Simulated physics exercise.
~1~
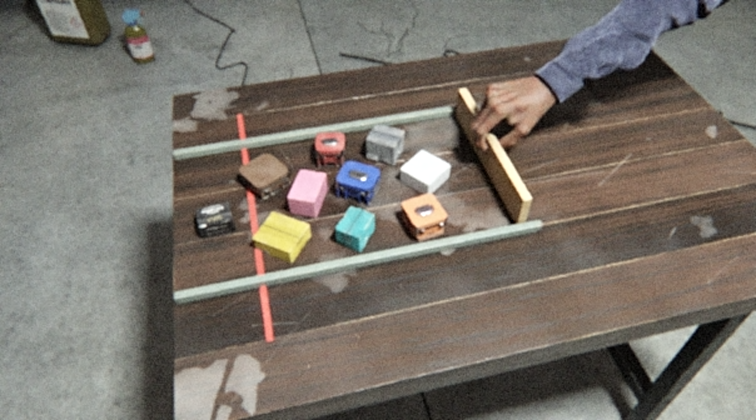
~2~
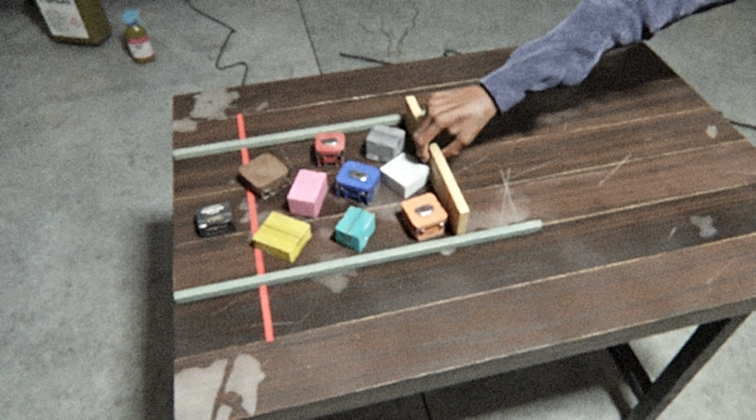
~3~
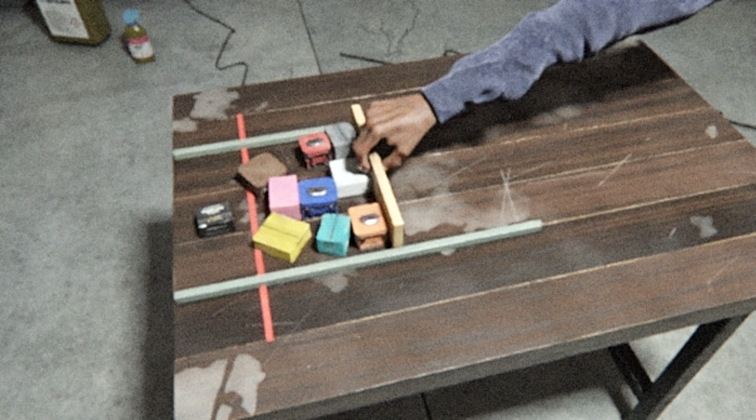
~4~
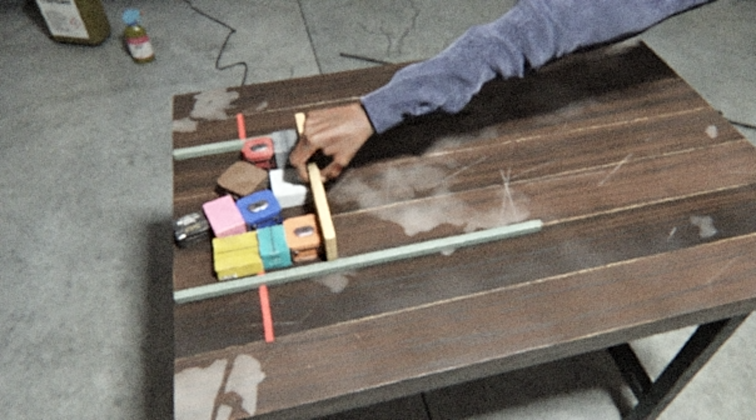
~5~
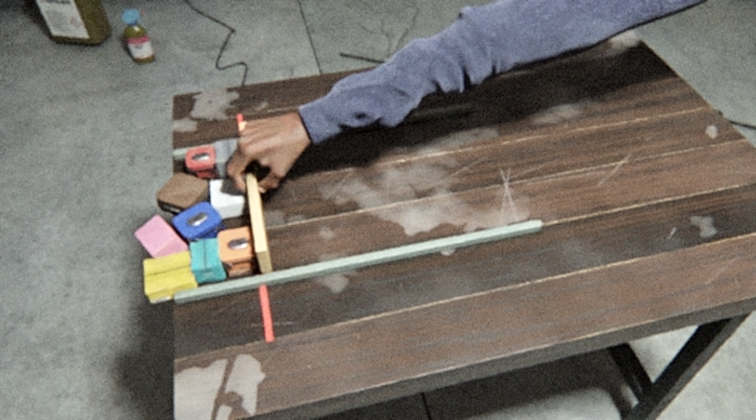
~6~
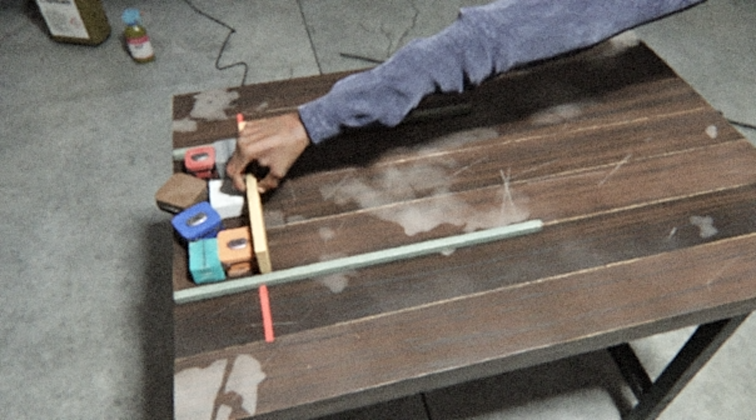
A hand pushing a wooden board left along a dark table, crowding small coloured boxes together until black, pink and yellow ones drop off.
